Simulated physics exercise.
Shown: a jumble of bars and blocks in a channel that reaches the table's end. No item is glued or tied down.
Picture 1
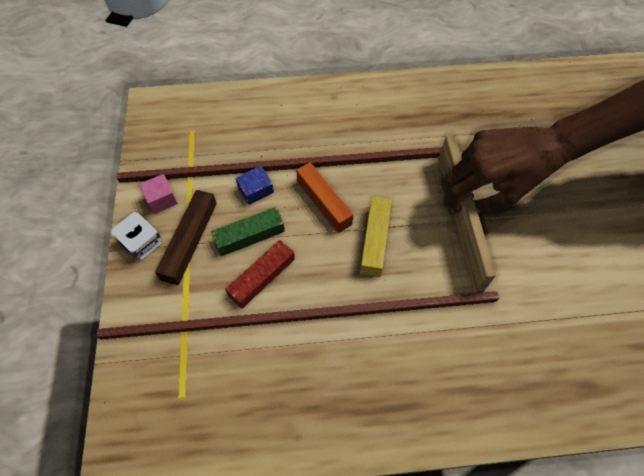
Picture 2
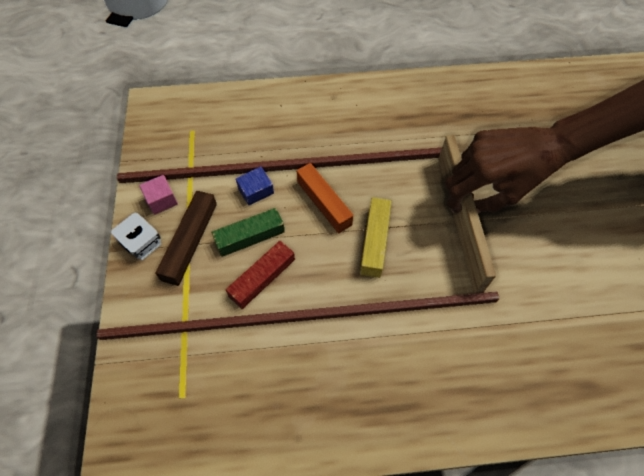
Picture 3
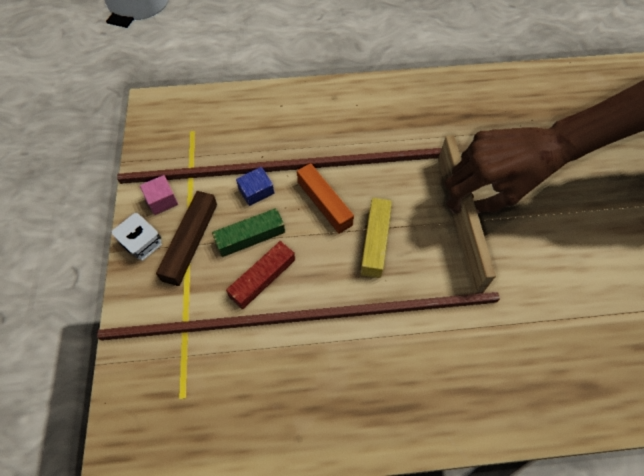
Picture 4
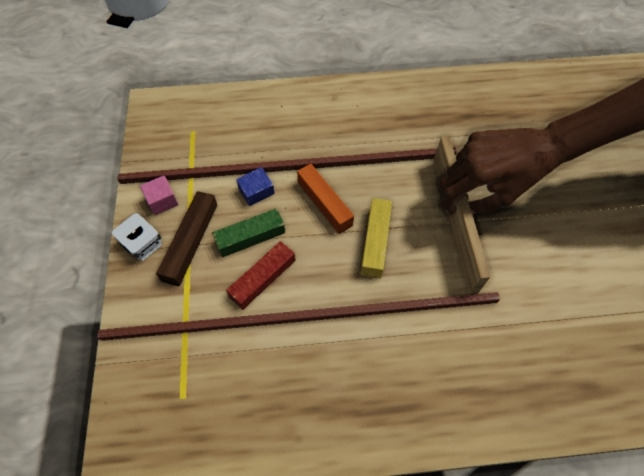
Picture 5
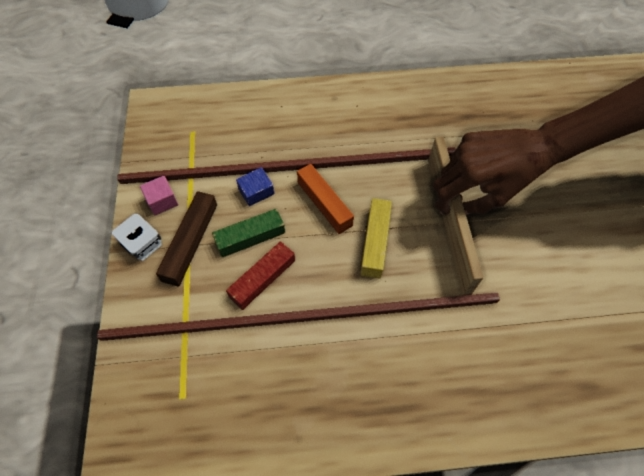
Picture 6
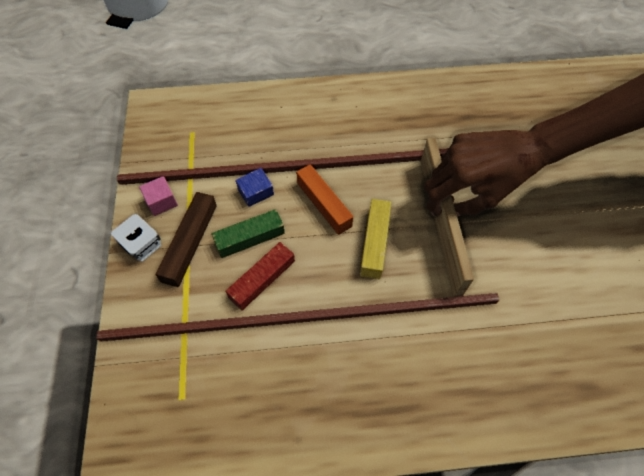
A dark-skinned hand rests on a wooden board standing across a channel between two thin rails on a table, still at first. It then slides the board slightly left, toward a yellow bar, without touching it. The scattered orange, blue, green, red and brown pieces, pink block and white case stay put.
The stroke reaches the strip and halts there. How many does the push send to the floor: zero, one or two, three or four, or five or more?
The number gone is small: One or two.
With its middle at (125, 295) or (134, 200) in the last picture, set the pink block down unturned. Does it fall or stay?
Place by place, it holds on; tumbles off.
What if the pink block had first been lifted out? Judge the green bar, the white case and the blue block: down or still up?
So the green bar keeps its place, the white case goes down and the blue block keeps its place.
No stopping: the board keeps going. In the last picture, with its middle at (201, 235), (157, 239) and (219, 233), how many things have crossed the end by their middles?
Counts per position: 1 / 4 / 0.
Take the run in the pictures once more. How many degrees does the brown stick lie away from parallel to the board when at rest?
I'd say it's about 15° out of line.
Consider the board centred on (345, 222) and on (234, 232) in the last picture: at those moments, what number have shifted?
So far 2, and 8 at the second.
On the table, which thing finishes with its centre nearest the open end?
The brown stick.
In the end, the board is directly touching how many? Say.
Tally at the end: 1.
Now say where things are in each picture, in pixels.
White case (138, 237); pink block (159, 194); brown stick (188, 236); board (464, 211); tape (188, 244), in the first picture.
Pink block (159, 195); yellow bar (376, 237), in the second picture.
Brown stick (188, 237); board (464, 211), in the third picture.
White case (139, 238); blue block (256, 187), in the fourth picture.
Pink block (159, 196); red bar (262, 275), in the fifth picture.
White case (138, 239); pink block (159, 196); brown stick (188, 238); board (444, 214); tape (188, 246), in the sixth picture.
Early on, none off yet; white case at rest near (138, 239); pink block at rest near (159, 196); brown stick at rest near (188, 238).
A while later, none off yet; white case at rest near (138, 239); pink block at rest near (159, 196); brown stick moving near (180, 237).
Further along, none off yet; white case travelled about its own width near (116, 239); pink block travelled about its own width near (138, 194); brown stick travelled a little near (150, 238).
Finally, the number that fall off is one or two; lost, pink block and white case.
